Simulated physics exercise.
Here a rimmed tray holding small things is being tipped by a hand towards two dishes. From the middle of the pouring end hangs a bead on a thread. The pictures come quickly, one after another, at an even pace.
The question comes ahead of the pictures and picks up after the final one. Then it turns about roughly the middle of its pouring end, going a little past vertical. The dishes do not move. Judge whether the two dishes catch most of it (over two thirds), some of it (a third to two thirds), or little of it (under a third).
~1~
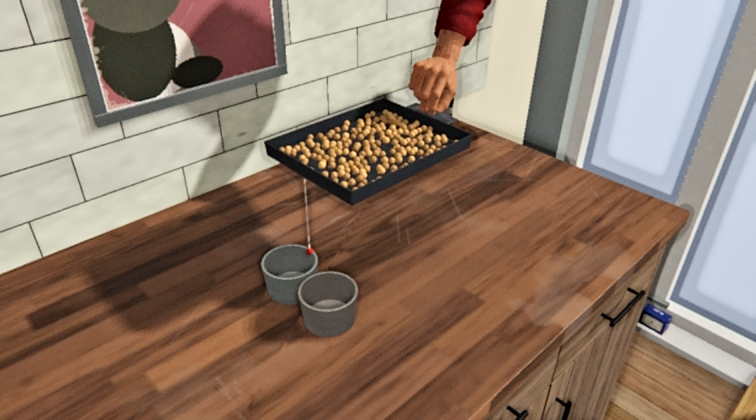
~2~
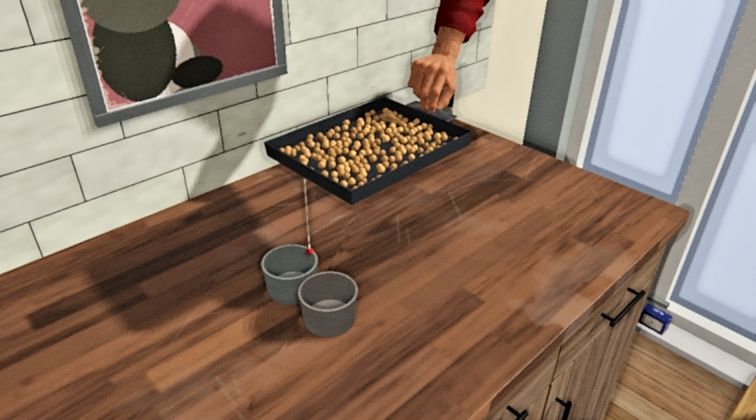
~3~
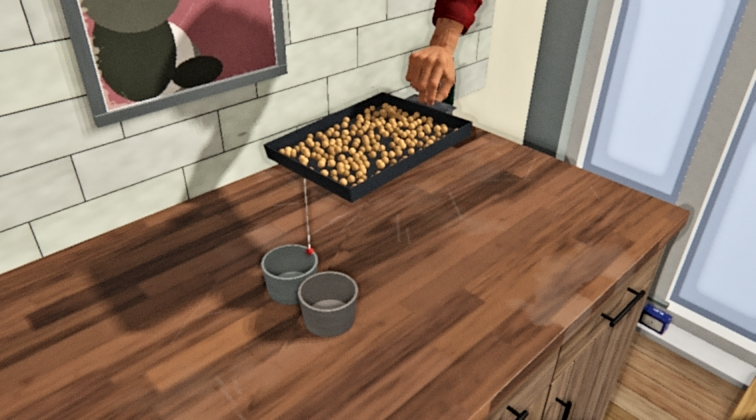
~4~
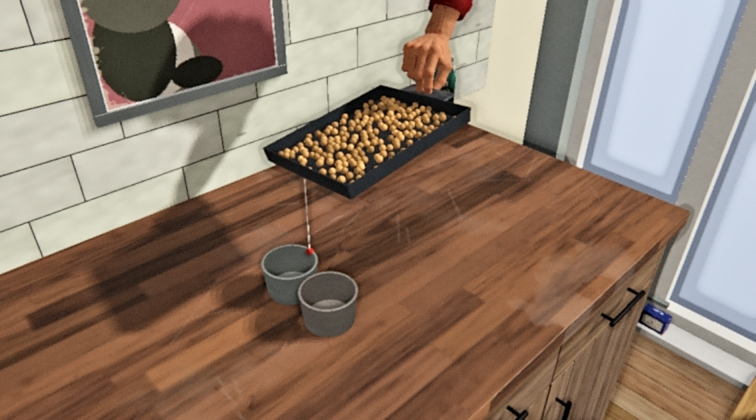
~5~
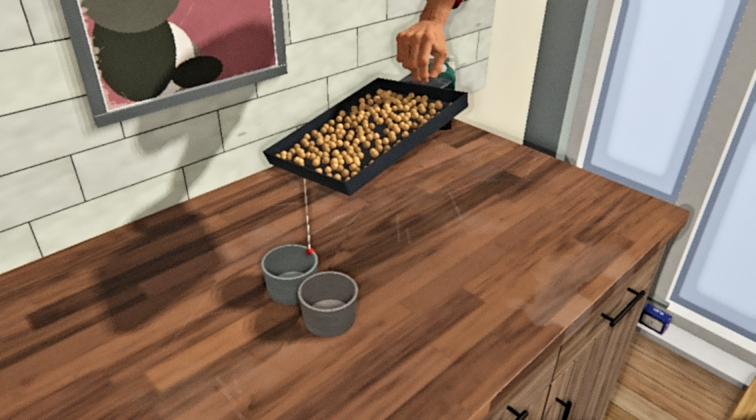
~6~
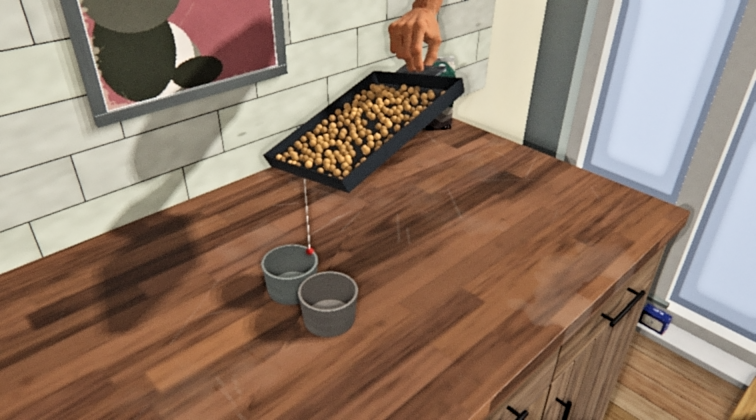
They catch little of it.
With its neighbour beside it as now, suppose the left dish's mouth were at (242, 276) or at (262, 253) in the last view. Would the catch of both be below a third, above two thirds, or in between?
One: Less than a third. Two: Under a third.
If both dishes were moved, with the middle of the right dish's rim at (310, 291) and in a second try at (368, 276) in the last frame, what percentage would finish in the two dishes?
Trial 1 around 0 percent, trial 2 around 0 percent.
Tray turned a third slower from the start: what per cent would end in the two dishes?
About 0 per cent.
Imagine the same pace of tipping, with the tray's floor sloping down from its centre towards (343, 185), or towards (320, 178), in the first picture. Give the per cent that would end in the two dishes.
First case about 60 percent; second case about 30 percent.
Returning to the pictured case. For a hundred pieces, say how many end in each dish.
Around 0 in a hundred in the left dish and around 0 in a hundred in the right dish.
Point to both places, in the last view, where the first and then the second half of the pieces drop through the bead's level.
About (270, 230) to begin with, then about (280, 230).
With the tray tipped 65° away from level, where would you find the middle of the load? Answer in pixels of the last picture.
Somewhere near pixel (292, 149).
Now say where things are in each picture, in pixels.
The first frame shows corners of the pouring end (266, 141) and (352, 191), level; middle of the load (367, 147), round wooden beads; left dish (269, 284); right dish (307, 316); bead on its thread (310, 251).
The second frame shows corners of the pouring end (266, 142) and (351, 190), level; middle of the load (367, 145).
The third frame shows corners of the pouring end (265, 144) and (350, 188), tipped barely, lowest at the left corner; middle of the load (366, 142).
The fourth frame shows corners of the pouring end (265, 148) and (348, 185), tipped a little, lowest at the left corner; middle of the load (365, 137).
The fifth frame shows corners of the pouring end (264, 151) and (345, 182), tipped clearly, lowest at the left corner; middle of the load (361, 133), roughly a quarter on the move.
The sixth frame shows corners of the pouring end (264, 154) and (342, 179), tipped clearly, lowest at the left corner; middle of the load (353, 130), almost all on the move; left dish (269, 284); right dish (307, 316).
Just after the last frame, tray tipped steeply; almost all on the tray; about a tenth in the air.
A moment on, tray tipped past a quarter turn; roughly a quarter on the tray; just a few in the left dish; roughly half outside both; roughly a quarter in the air.
Further on, tray tipped past a quarter turn; every one outside both.
When it is over, tray tipped past a quarter turn; not one in the right dish; not one in the left dish; every one outside both.
